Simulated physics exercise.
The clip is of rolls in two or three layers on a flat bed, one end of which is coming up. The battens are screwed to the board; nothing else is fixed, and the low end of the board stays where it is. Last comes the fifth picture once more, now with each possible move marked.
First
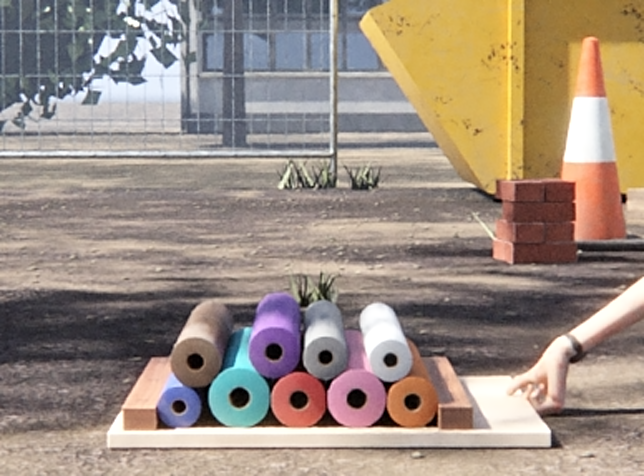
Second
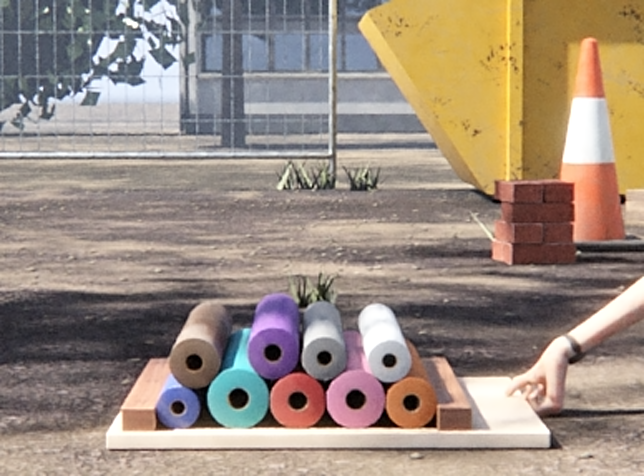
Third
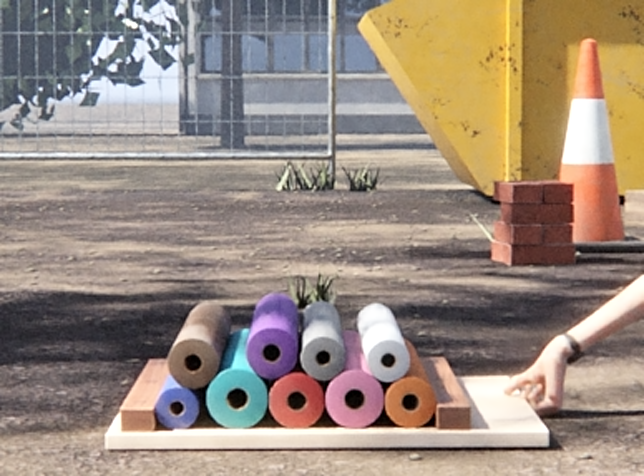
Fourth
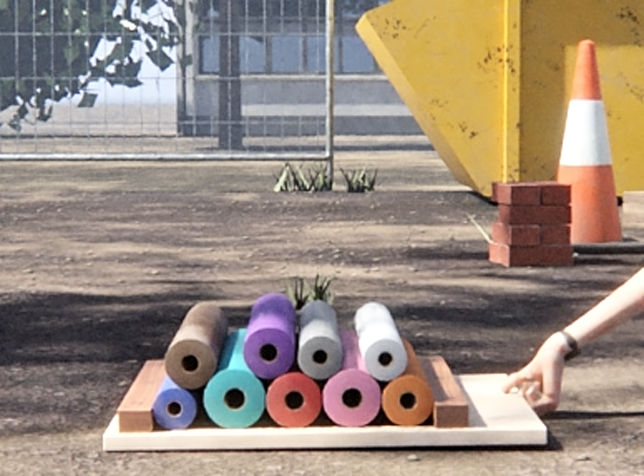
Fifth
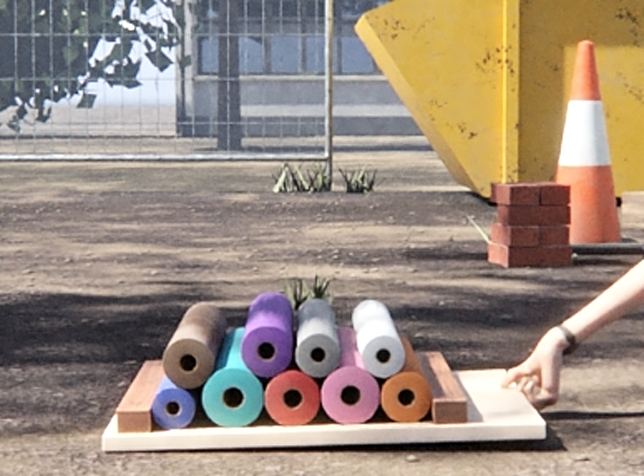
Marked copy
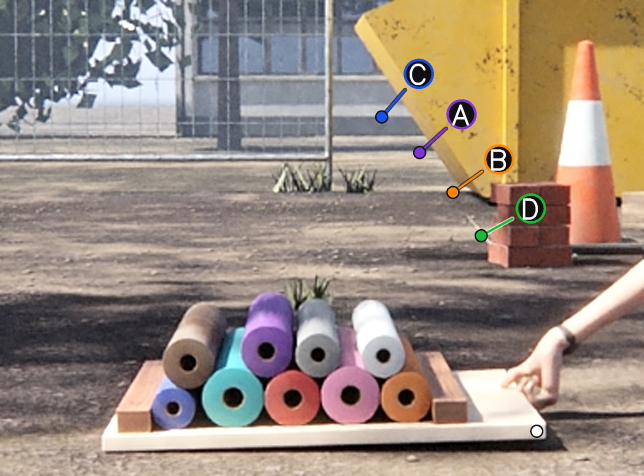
On bare ground in front of a wire fence, a yellow skip and an orange cone, coloured rolls lie in two layers between battens on a pale board. A hand at the right raises that end very slightly, and the rolls stay stacked, with barely any visible change among them.
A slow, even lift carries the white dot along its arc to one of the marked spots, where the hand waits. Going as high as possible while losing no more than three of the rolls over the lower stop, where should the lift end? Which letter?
The answer is mark B.
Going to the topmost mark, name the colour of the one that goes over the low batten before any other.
It is the brown one.
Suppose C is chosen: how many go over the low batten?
At C the number is four.
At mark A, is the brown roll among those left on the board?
No.
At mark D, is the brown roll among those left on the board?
No, with D.
On the marked copy, A at (419, 153); B at (453, 192); C at (382, 117); D at (481, 235); the white dot at (537, 432).
Taking B. A third of the way, board at 20°.
Two thirds of the way, board at 36°.
When it is over, board at 36°, three over the low batten (purple, grey, brown).
As for the rest, A four over the low batten (purple, white, grey, brown); C four over the low batten (purple, white, grey, brown); D one over the low batten (brown).
